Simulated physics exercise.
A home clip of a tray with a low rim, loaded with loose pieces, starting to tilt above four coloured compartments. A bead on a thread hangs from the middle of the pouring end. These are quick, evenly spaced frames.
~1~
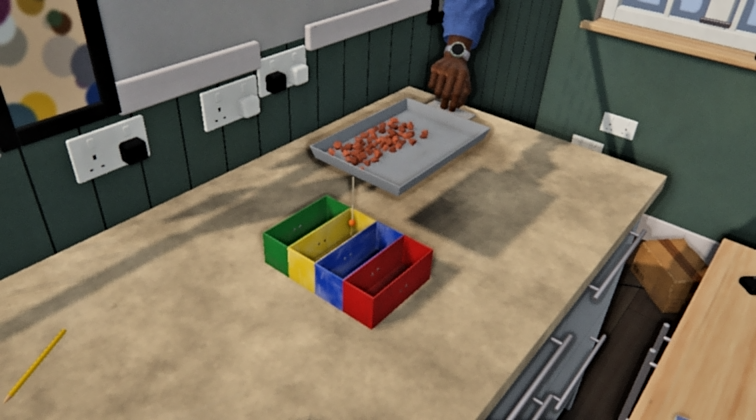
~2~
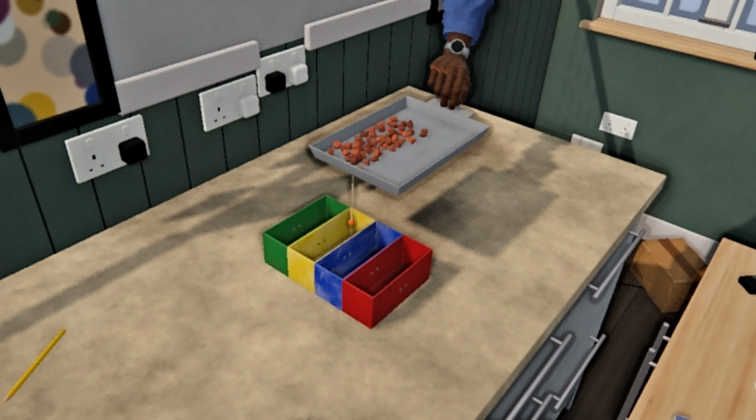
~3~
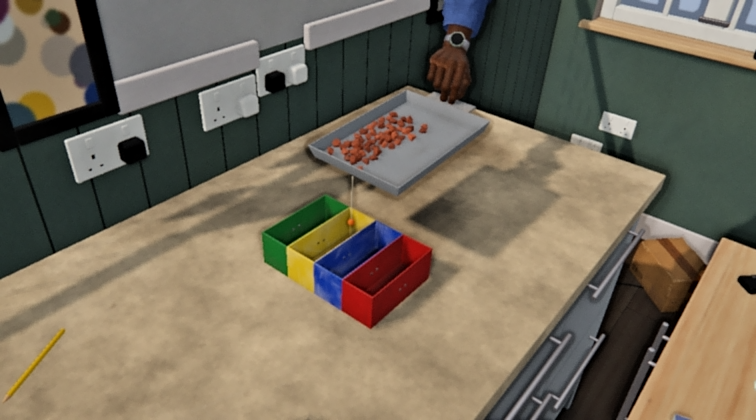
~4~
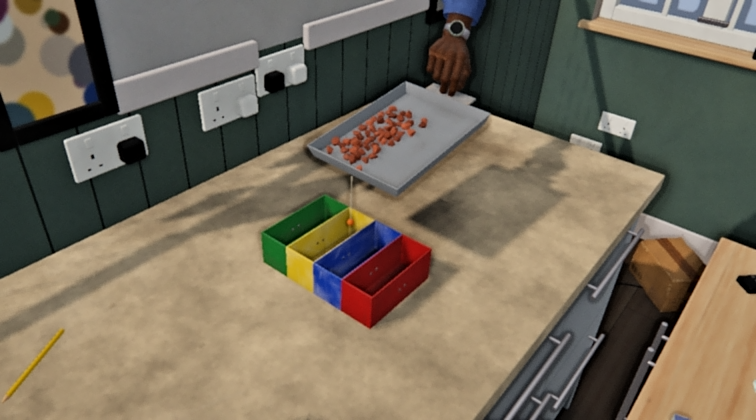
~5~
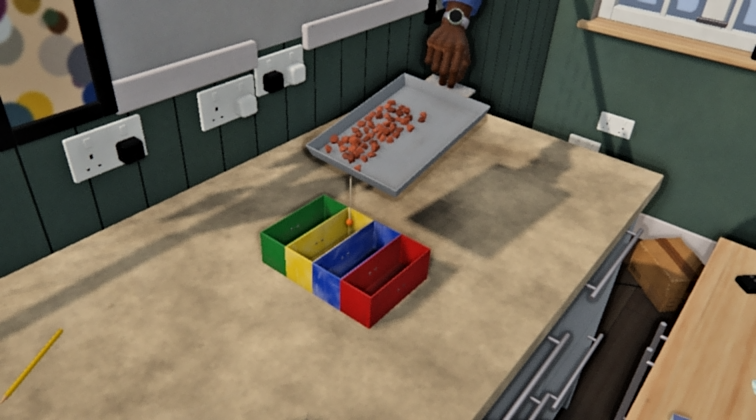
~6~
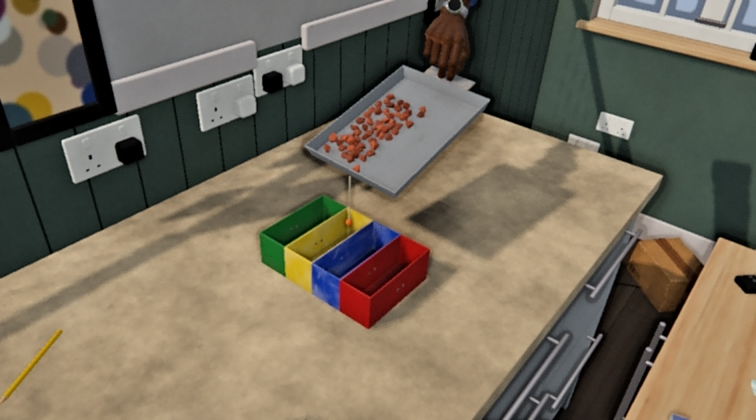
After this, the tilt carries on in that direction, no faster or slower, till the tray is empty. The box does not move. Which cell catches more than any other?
Fullest: The blue cell.
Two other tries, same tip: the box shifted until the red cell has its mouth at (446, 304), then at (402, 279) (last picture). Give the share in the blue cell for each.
Roughly 0 per cent, and 40 per cent.
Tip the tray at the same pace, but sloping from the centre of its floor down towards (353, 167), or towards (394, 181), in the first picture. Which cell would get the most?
In turn: Green; the cell in red.
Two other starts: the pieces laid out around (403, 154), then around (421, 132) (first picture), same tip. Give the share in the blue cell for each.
First some 50, then 50 per cent.
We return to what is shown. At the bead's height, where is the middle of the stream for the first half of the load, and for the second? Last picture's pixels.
At about (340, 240), then at (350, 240).
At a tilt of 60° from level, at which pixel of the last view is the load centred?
Around (356, 164).
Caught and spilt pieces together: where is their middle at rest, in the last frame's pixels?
Near (344, 283).
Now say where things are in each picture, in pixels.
The first picture shows corners of the pouring end at (316, 146) and (399, 184), level; middle of the load at (378, 141), bits of crushed brick; bead on its thread at (352, 223); green cell at (276, 252); yellow cell at (302, 268); blue cell at (329, 284); red cell at (358, 302).
The second picture shows corners of the pouring end at (315, 146) and (398, 184), level; middle of the load at (378, 140).
The third picture shows corners of the pouring end at (314, 145) and (398, 184), tipped barely, lowest at the right corner; middle of the load at (377, 138).
The fourth picture shows corners of the pouring end at (313, 145) and (396, 185), tipped a little, lowest at the right corner; middle of the load at (377, 134).
The fifth picture shows corners of the pouring end at (312, 145) and (395, 187), tipped a little, lowest at the right corner; middle of the load at (375, 131).
The sixth picture shows corners of the pouring end at (310, 145) and (394, 188), tipped clearly, lowest at the right corner; middle of the load at (374, 128), a stray few on the move; green cell at (273, 252); yellow cell at (299, 268); blue cell at (326, 284); red cell at (355, 302).
Soon, tray tipped steeply; all on the tray.
A while on, tray tipped right over; about half on the tray; a small part in the blue cell; a small part in the yellow cell; a small part in the red cell; a stray few in the green cell; about a quarter falling or outside the box.
Towards the end, tray tipped past a quarter turn; about half in the blue cell; about a quarter in the yellow cell; about a quarter in the red cell; a stray few in the green cell.
Finally, tray tipped past a quarter turn; about half in the blue cell; about a quarter in the yellow cell; about a quarter in the red cell; a stray few in the green cell.
